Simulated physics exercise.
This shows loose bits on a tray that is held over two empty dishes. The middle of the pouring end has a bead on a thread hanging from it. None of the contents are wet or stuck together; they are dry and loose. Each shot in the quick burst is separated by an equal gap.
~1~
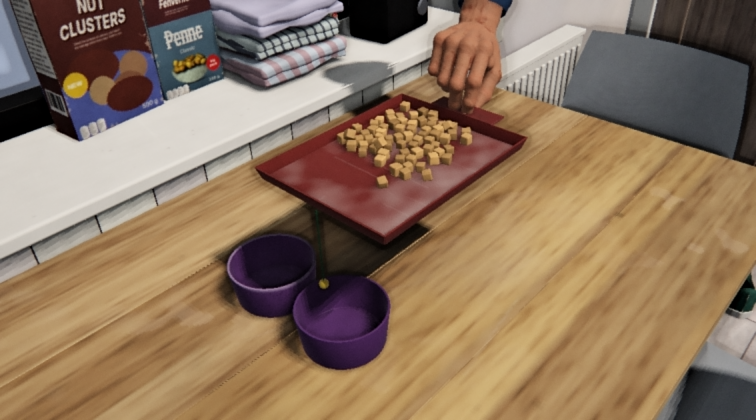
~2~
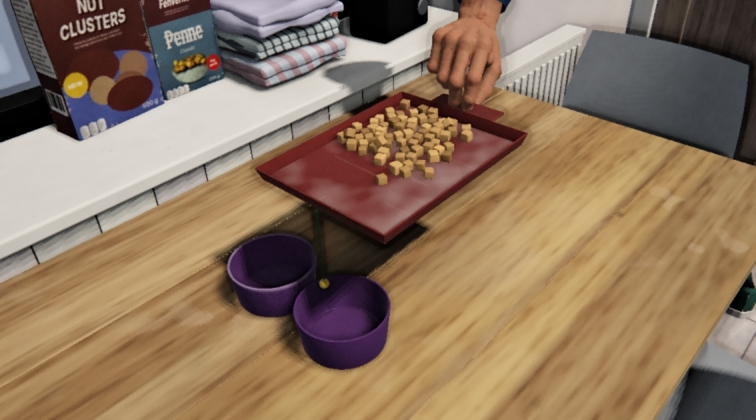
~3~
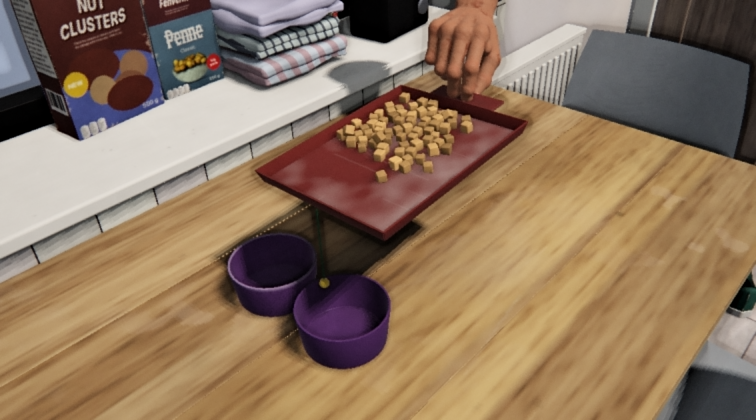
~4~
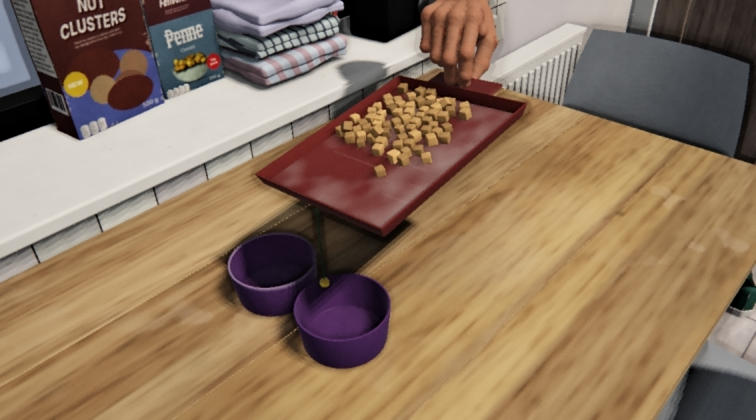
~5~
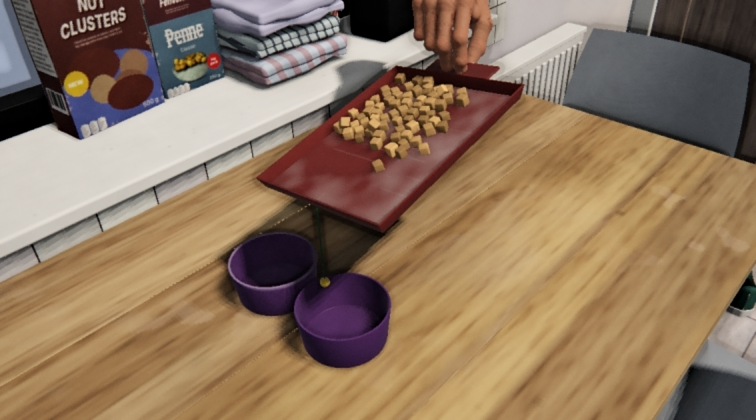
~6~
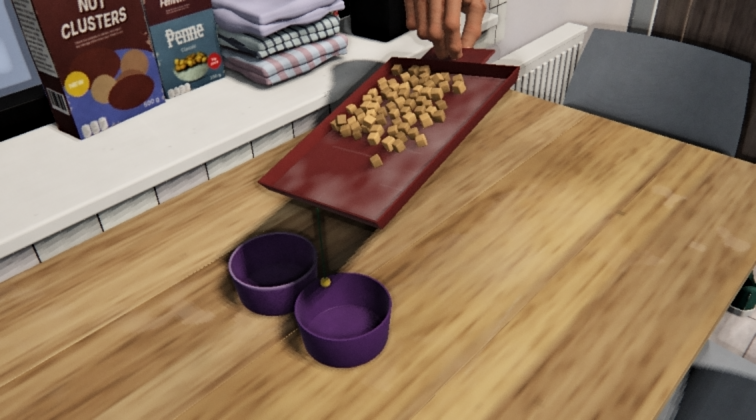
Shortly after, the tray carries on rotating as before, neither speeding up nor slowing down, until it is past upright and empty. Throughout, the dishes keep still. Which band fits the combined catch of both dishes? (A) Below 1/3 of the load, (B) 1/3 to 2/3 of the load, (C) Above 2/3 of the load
C, above 2/3 of the load.
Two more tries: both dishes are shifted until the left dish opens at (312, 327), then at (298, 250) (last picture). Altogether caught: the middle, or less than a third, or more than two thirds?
Under a third, then between a third and two thirds.
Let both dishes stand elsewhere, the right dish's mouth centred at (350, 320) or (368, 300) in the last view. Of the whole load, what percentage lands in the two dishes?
80 %, then 60 %.
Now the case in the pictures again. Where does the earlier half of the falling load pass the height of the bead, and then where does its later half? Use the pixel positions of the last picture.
The opening part goes through (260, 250); what follows goes through (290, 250).
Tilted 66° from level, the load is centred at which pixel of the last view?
The load is centred around (286, 186).
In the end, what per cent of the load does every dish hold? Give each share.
In per cent, left near 80 and right near 0.
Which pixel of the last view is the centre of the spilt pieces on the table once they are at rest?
My estimate puts the centre near (232, 360).
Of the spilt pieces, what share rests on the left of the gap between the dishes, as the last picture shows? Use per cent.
About 90 per cent.
Just after the last frame, tray tipped steeply; roughly two thirds on the tray; about a tenth in the left dish; just a few outside both; roughly a quarter in the air.
A moment on, tray tipped past a quarter turn; just a few on the tray; the larger part in the left dish; roughly a quarter outside both; just a few in the air.
Further on, tray tipped past a quarter turn; the larger part in the left dish; roughly a quarter outside both.
When it is over, tray tipped past a quarter turn; not one in the right dish; the larger part in the left dish; roughly a quarter outside both.
